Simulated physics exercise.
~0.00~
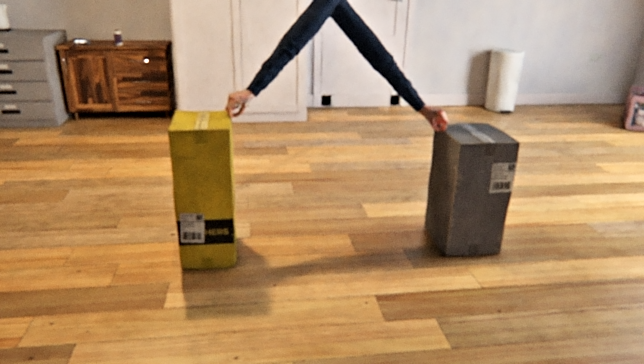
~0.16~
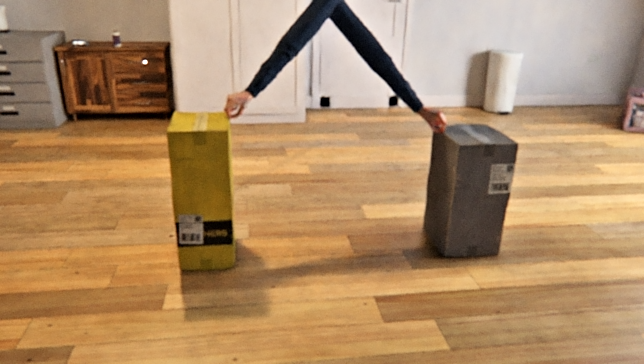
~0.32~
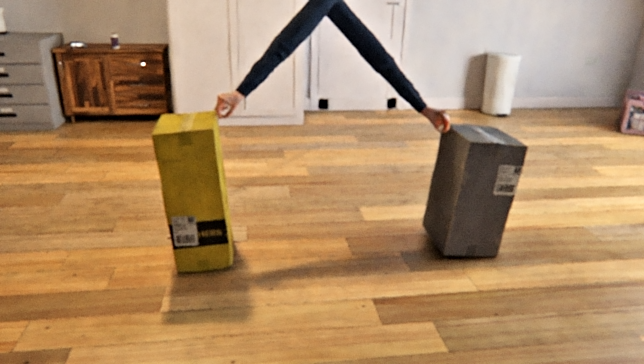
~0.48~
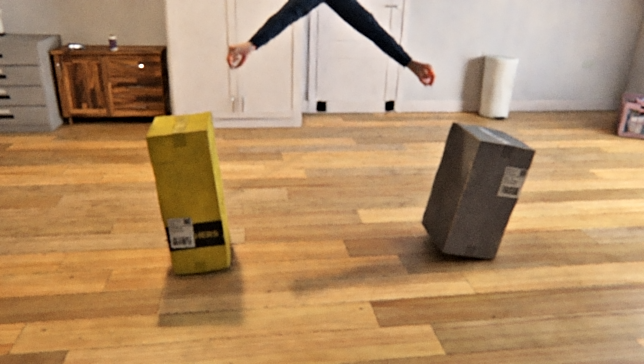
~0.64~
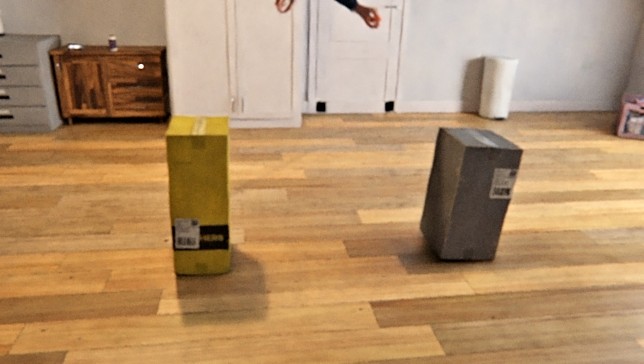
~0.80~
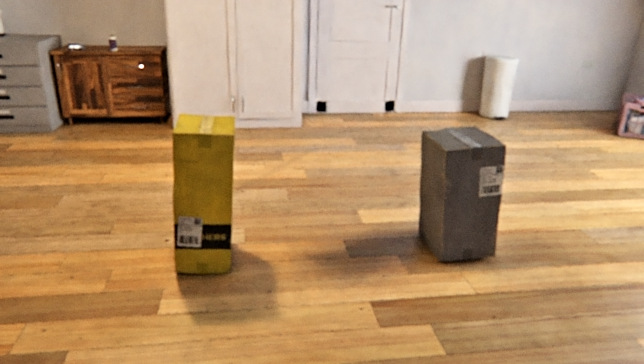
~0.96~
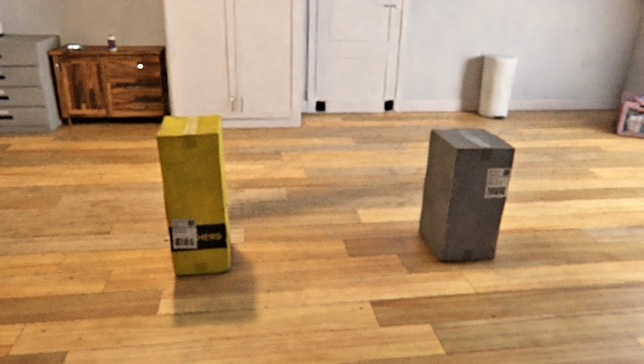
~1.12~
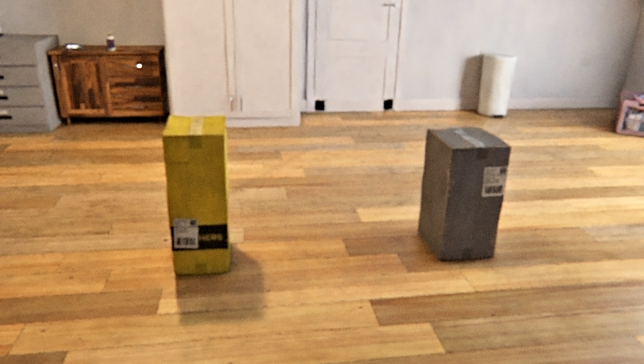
In a room with a wooden floor, pale cupboards and a small wooden cabinet along the back wall, a yellow parcel and a grey parcel stand upright a little way apart. Two dark-sleeved arms reach down from above, a hand at the top of each parcel. The hands push outward, tipping the yellow parcel to the left and the grey one to the right, then let go and draw up out of view. Both parcels rock back toward upright and wobble slightly. They settle on their bases, and both are left standing.
